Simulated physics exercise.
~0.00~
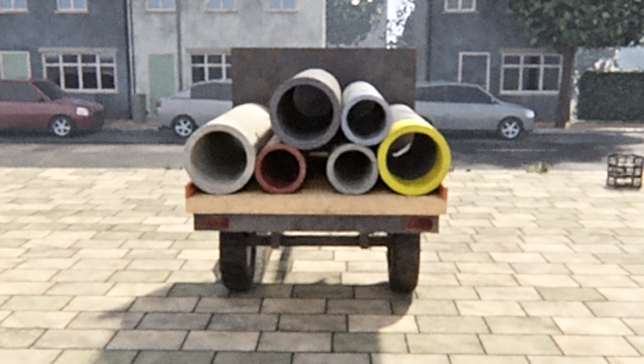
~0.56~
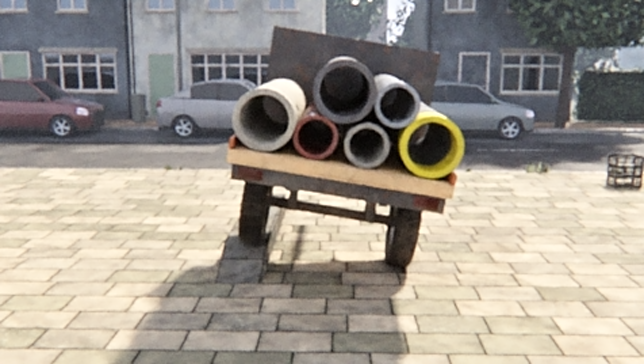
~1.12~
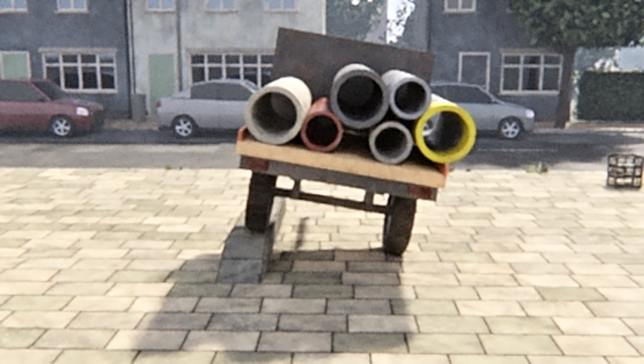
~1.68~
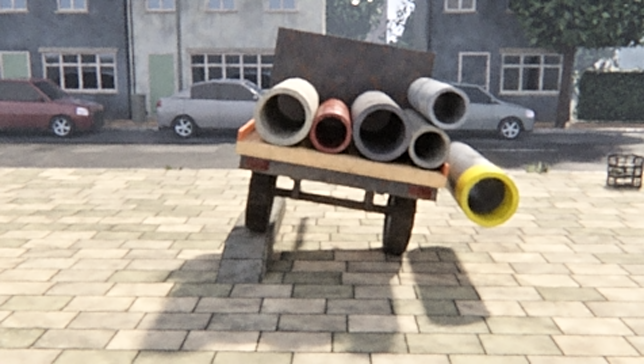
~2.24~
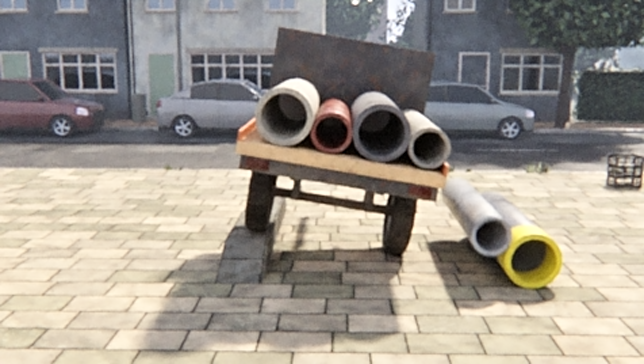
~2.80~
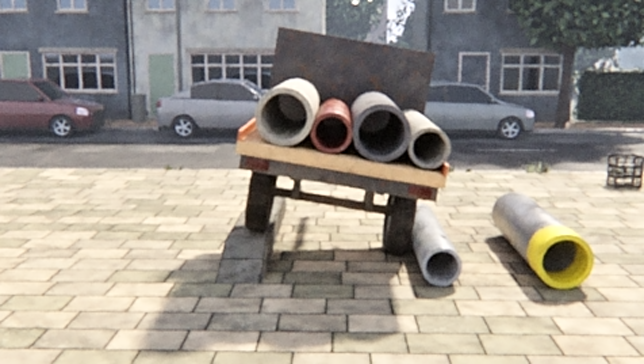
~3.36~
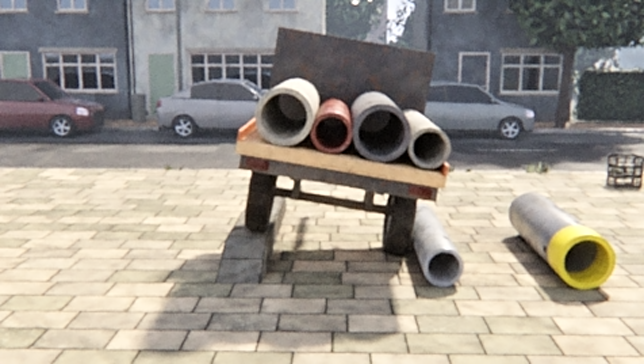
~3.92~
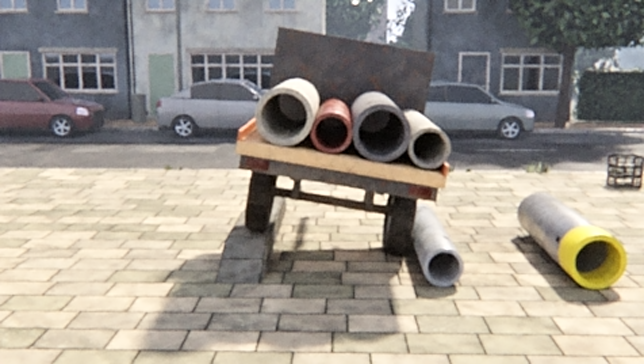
On a paved area beside a street with parked cars and terraced houses, a still camera faces the rear of a flat trailer. Six concrete pipes lie stacked on its deck, ends toward us, mostly grey, with a reddish one left of centre and a yellow-rimmed one at the right. The trailer's left wheel climbs a ramp and stops there, tilting the deck to the right. The pipes shift, and the yellow one drops off the right side, followed by a grey one. The grey pipe settles beside the right wheel while the yellow rolls farther right, leaving four aboard.
